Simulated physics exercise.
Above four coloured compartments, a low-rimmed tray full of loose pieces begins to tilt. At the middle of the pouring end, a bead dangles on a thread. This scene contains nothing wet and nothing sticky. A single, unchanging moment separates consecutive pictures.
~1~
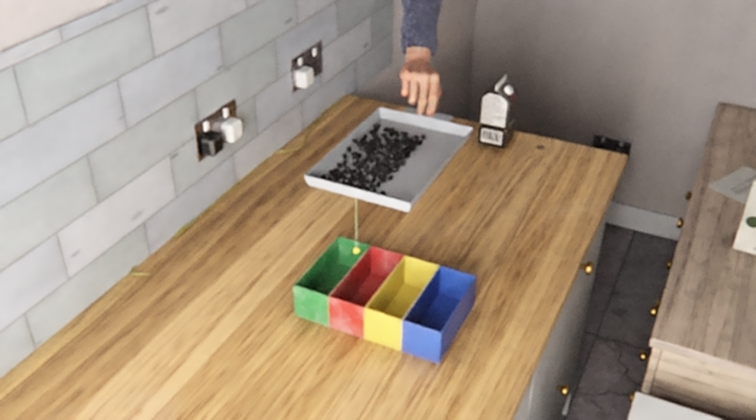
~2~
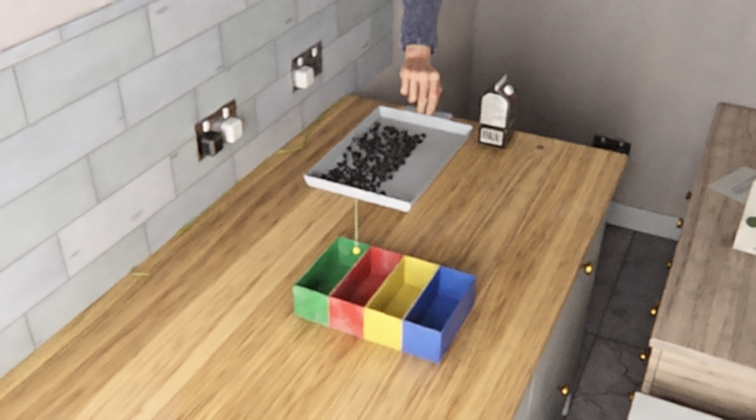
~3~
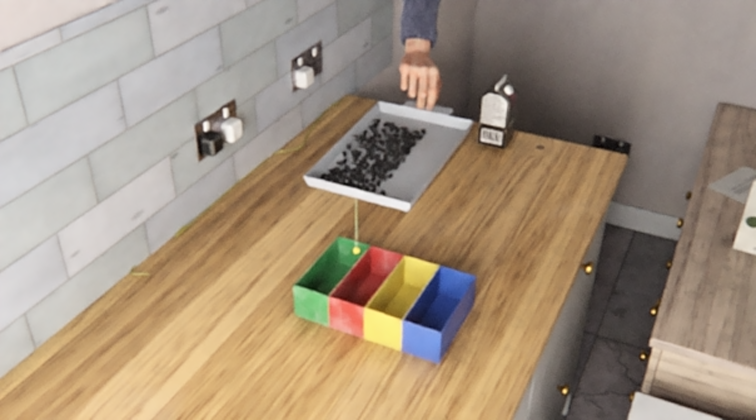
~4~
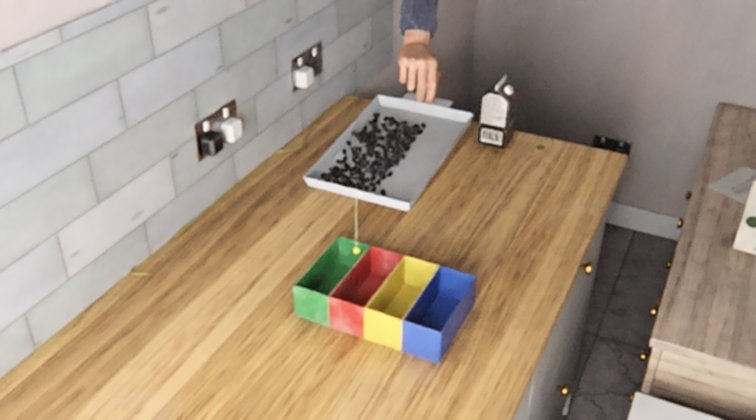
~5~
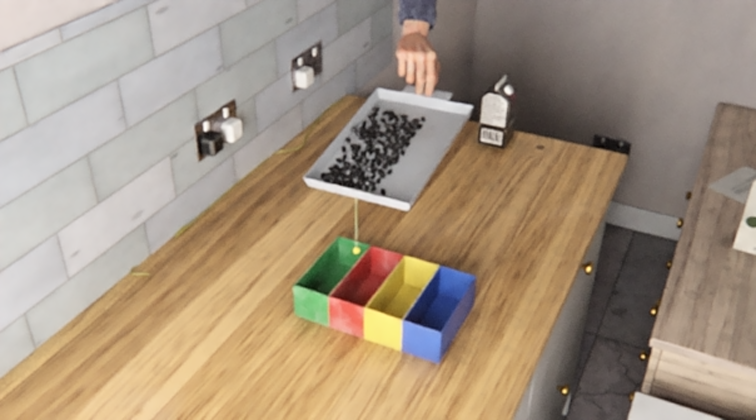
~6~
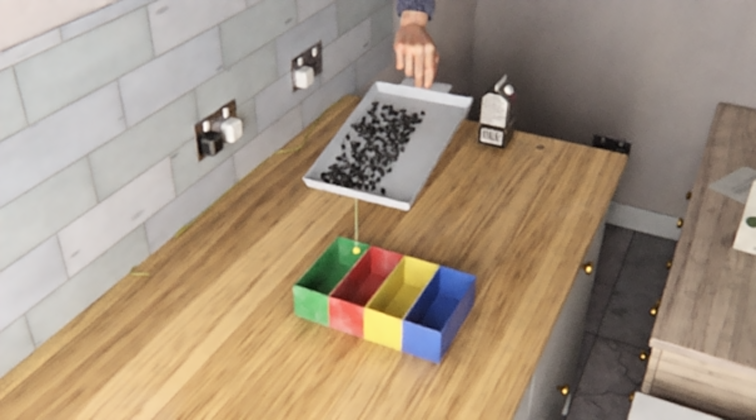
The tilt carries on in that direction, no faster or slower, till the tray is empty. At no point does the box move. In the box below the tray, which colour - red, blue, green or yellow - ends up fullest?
The fullest is green.
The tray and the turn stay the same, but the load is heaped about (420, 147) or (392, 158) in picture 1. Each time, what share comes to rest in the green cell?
Try 1: 40 %; try 2: 40 %.
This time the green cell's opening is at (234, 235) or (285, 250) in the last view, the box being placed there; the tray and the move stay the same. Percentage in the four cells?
In turn 70 and 100 in a hundred.
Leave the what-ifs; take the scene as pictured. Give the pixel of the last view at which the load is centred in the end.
Resting centre, last picture - approx. (318, 303).
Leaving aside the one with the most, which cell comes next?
Rank 2: The cell in red.
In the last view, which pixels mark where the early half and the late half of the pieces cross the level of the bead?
Around (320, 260) at first; around (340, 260) after that.
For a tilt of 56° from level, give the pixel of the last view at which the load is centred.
Load centre: Approx. (346, 167).
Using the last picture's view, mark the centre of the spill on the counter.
About (282, 292) in the last picture.
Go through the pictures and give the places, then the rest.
In the first frame, corners of the pouring end (308, 175) and (409, 201), level; middle of the load (377, 159), black beans; bead on its thread (357, 251); green cell (312, 303); red cell (347, 314); yellow cell (383, 326); blue cell (421, 339).
In the second frame, corners of the pouring end (308, 175) and (409, 201), level; middle of the load (376, 158).
In the third frame, corners of the pouring end (308, 175) and (408, 201), tipped barely, lowest at the left corner; middle of the load (376, 156).
In the fourth frame, corners of the pouring end (308, 176) and (408, 201), tipped a little, lowest at the left corner; middle of the load (376, 153).
In the fifth frame, corners of the pouring end (307, 177) and (408, 201), tipped a little, lowest at the left corner; middle of the load (376, 150).
In the sixth frame, corners of the pouring end (307, 177) and (407, 201), tipped a little, lowest at the left corner; middle of the load (375, 147); green cell (312, 303); red cell (347, 314); yellow cell (383, 326); blue cell (421, 339).
Just after the last frame, tray tipped steeply; every one on the tray.
A moment on, tray tipped right over; almost all on the tray; just a few falling or outside the box.
Further on, tray tipped past a quarter turn; roughly a third in the green cell; roughly a quarter in the red cell; just a few in the yellow cell; roughly a third falling or outside the box.
When it is over, tray tipped past a quarter turn; roughly a third in the green cell; roughly a quarter in the red cell; just a few in the yellow cell; not one in the blue cell; roughly a third outside the box.
